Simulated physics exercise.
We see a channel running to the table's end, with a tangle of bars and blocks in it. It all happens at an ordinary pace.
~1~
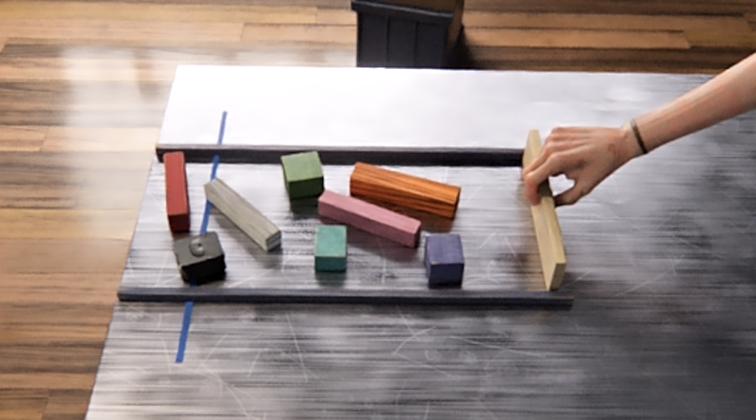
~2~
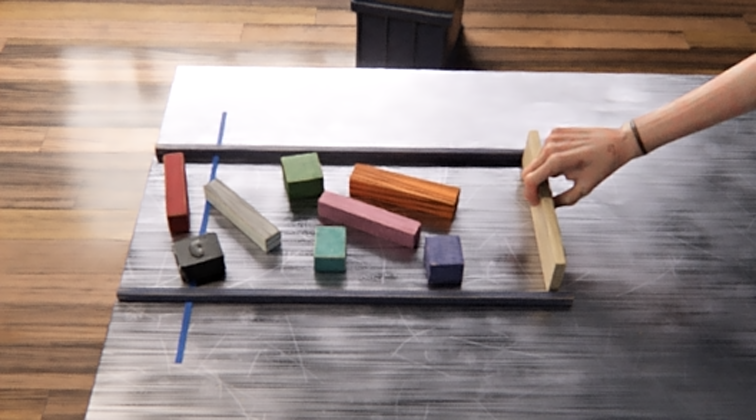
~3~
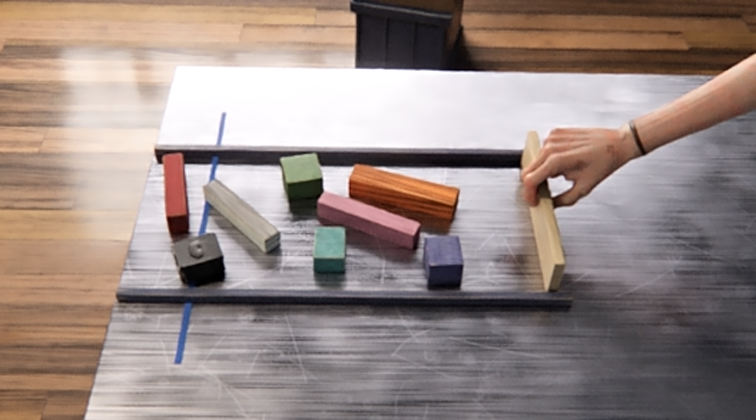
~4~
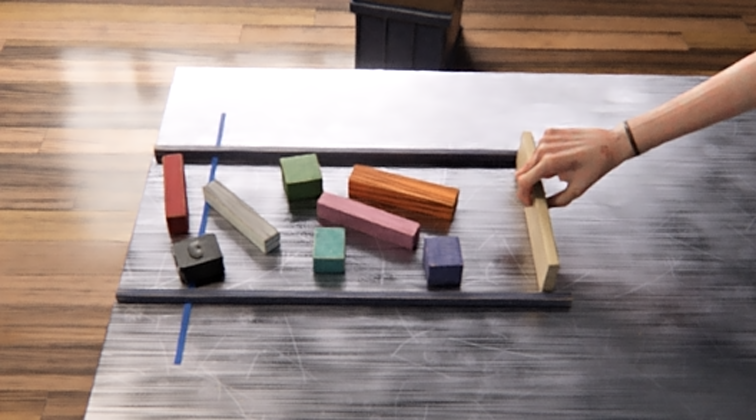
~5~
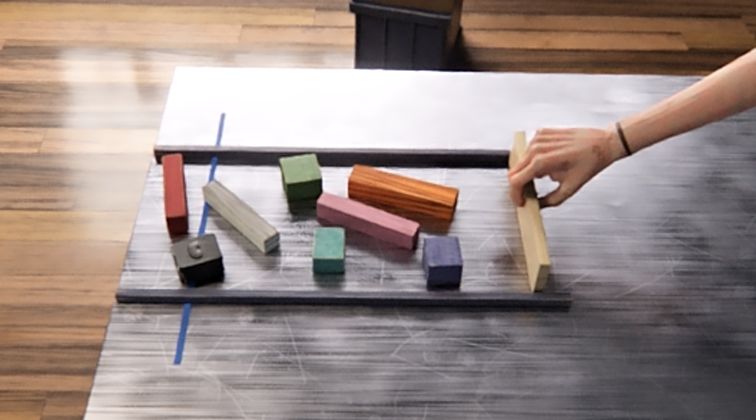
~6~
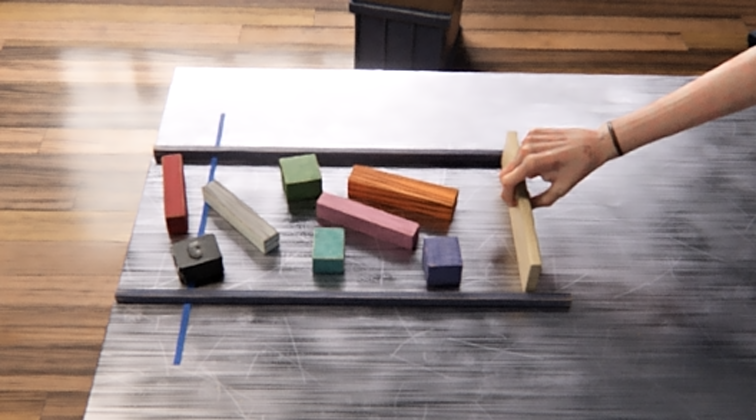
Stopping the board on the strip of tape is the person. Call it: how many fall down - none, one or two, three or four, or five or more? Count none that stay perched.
Call: Three or four fall down.
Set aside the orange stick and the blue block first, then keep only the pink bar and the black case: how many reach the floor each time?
1 and 2.
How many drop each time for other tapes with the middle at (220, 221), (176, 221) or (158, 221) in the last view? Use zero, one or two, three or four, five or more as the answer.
Taking them in turn, 1 or 2; more than four; at least five.
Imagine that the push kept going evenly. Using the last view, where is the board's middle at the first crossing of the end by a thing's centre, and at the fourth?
At (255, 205) for the first, at (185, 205) for the fourth.
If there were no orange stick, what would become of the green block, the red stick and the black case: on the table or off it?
Well, the green block is left in place, the red stick topples off and the black case topples off.
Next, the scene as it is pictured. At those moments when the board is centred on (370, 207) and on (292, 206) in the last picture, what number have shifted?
5, then 8.
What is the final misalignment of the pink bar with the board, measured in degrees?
Out of line by around 20°.
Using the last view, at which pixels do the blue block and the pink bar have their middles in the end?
The blue block at (173, 270), the pink bar at (161, 218).
Soon after, none off yet; red stick at rest near (175, 193); black case at rest near (198, 260); white stick at rest near (240, 215).
After that, none off yet; red stick at rest near (175, 193); black case at rest near (198, 260); white stick at rest near (236, 215).
And then, none off yet; red stick displaced a little near (141, 198); black case displaced about its own width near (161, 265); white stick displaced about its own width near (169, 214).
In the end, the number that fall off is three or four; gone, white stick, black case and red stick.
